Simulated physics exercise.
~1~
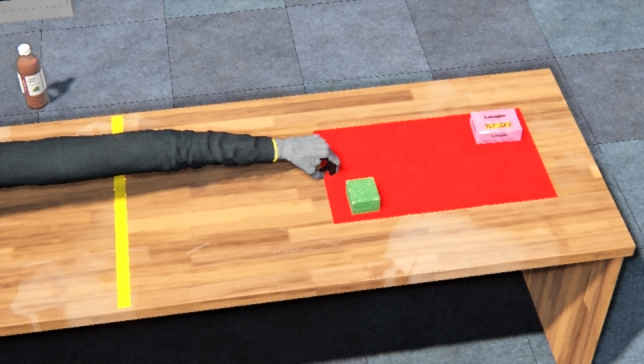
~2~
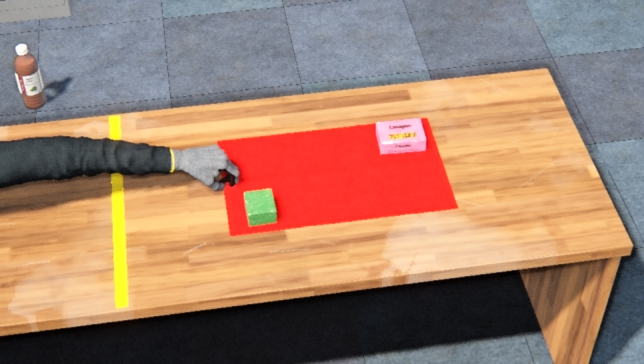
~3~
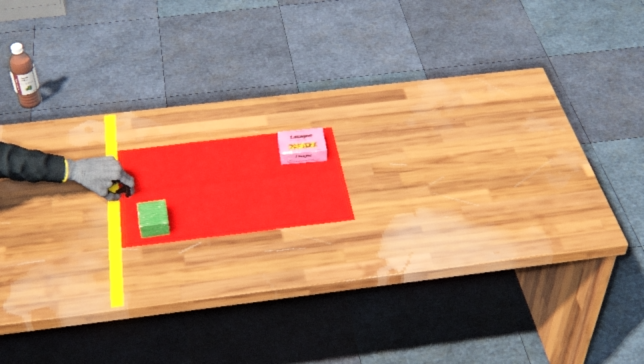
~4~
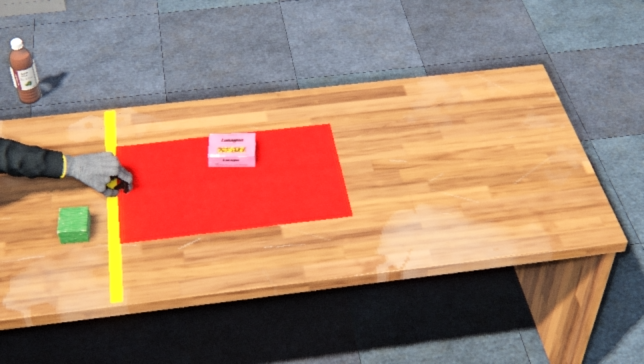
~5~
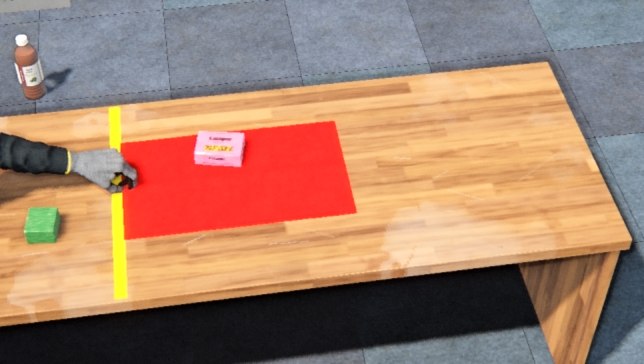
A bright red cloth lies on a wooden table, seen from above at an angle, with a green block near its front left corner and a pink packet toward its far right. A gloved hand in a dark sleeve grips the left edge and pulls the cloth left toward a yellow tape strip, carrying both items along. The hand stops as the hem reaches the tape. The green block slides off past the tape onto bare wood, while the pink packet slips left across the cloth. It ends with the packet still on the red cloth.
